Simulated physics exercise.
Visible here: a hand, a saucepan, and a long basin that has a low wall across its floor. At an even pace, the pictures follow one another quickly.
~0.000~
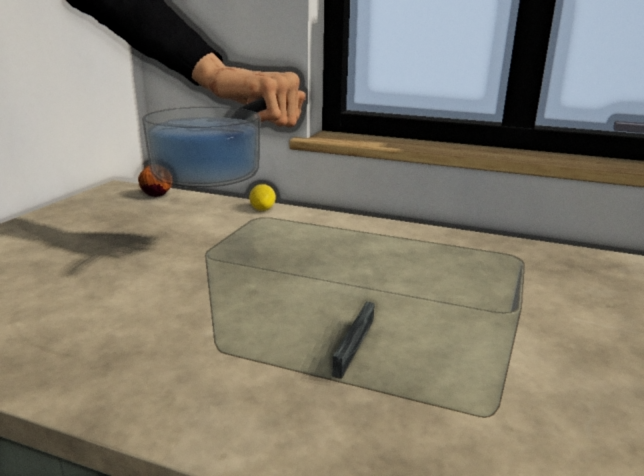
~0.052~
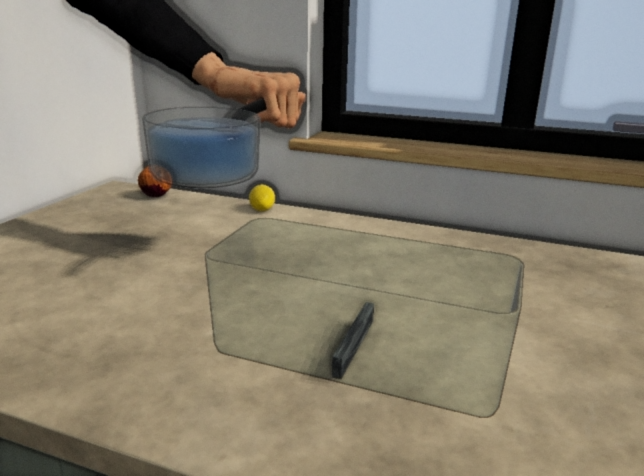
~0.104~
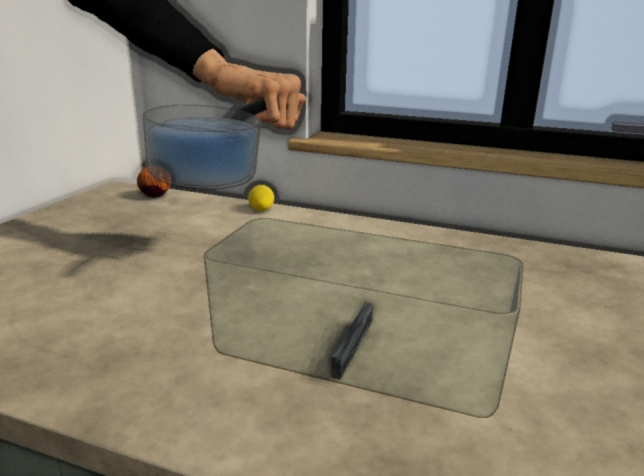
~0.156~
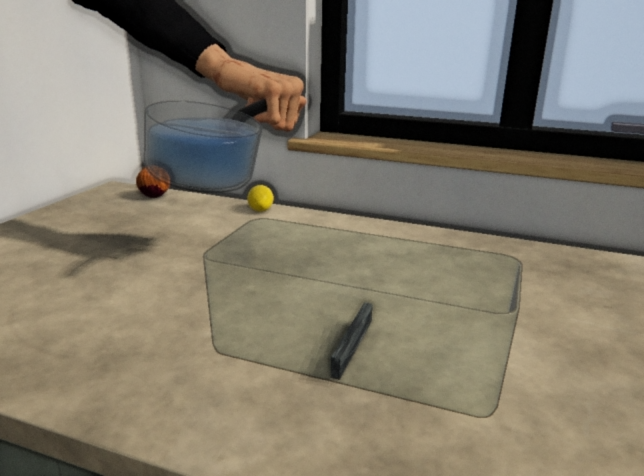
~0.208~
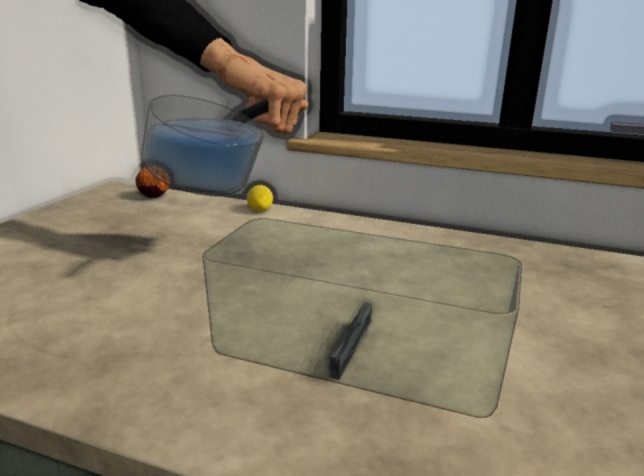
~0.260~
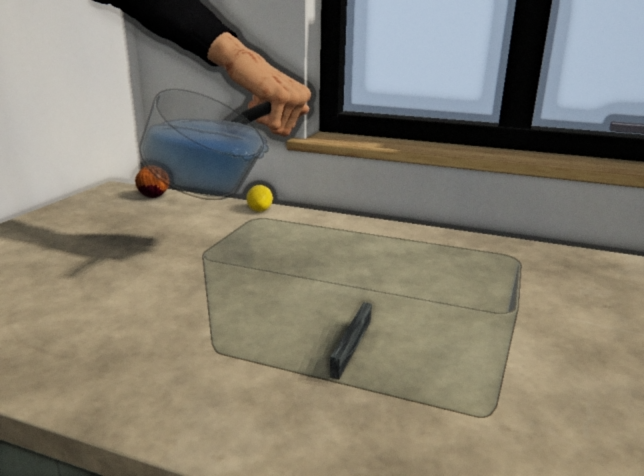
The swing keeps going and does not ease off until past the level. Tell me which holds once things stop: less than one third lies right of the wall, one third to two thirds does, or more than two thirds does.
I reckon what ends right of the wall does not reach a third.
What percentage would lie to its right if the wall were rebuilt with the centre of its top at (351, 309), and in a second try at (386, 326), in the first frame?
About 5 and 10 per cent.
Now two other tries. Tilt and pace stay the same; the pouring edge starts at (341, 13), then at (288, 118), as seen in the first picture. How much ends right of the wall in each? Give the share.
Near 85 in a hundred first, near 25 in a hundred second.
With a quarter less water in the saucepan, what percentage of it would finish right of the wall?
15 %.
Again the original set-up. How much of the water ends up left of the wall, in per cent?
80 in a hundred.
A moment on, the saucepan is tipped on its side and 33 per cent is still to pour, 32 is left of the wall and 0 right of it.
Next, the saucepan is tipped on its side and 8 per cent is still to pour, 76 is left of the wall and 9 right of it.
Then the saucepan is tipped on its side and 2 per cent is still to pour, 77 is left of the wall and 19 right of it.
Later the saucepan is tipped on its side and 0 per cent is still to pour, 78 is left of the wall and 20 right of it.
Finally, 79 per cent lies left of the wall, 20 right of it and 1 outside.
